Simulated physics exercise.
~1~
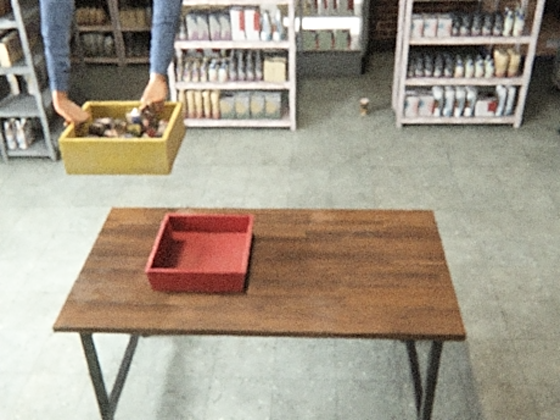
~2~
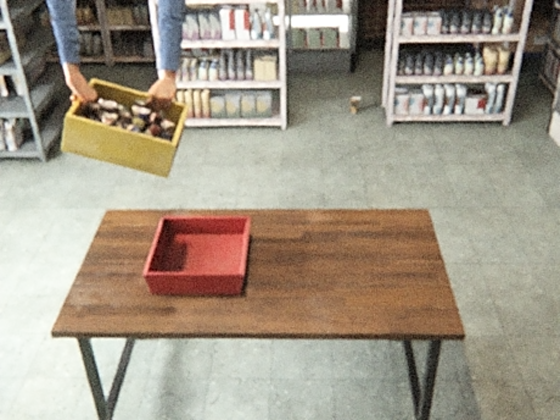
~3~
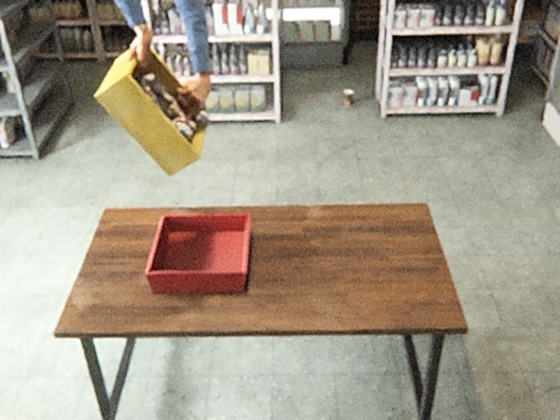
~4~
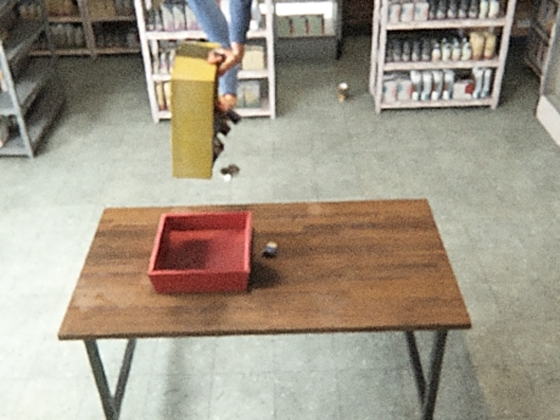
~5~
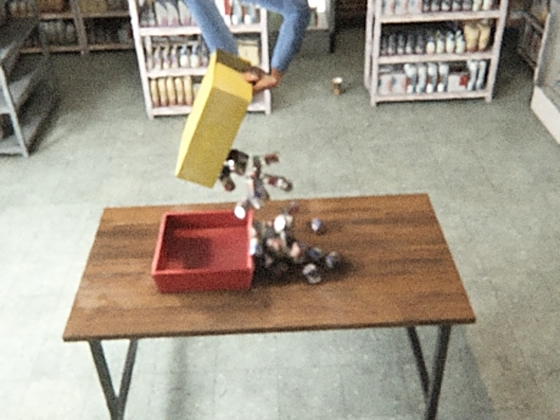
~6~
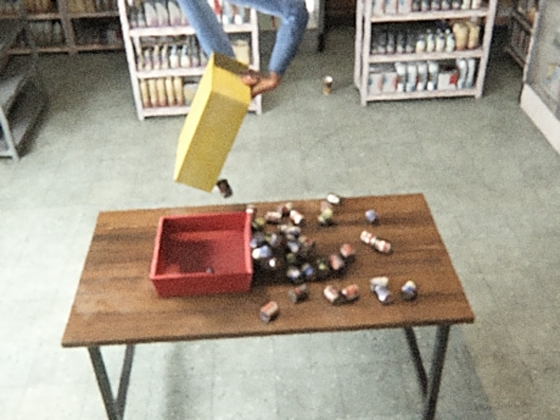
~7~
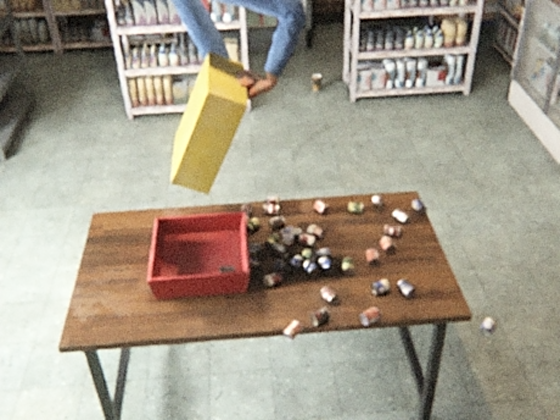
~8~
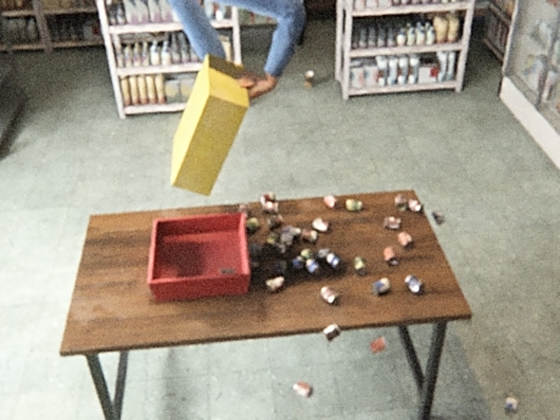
In the video, two hands tip a yellow crate above a wooden table, and its small tins pour out mostly to the right of a red carton. The tins scatter and roll across the tabletop, several dropping off its edges, while the carton ends up nearly empty.
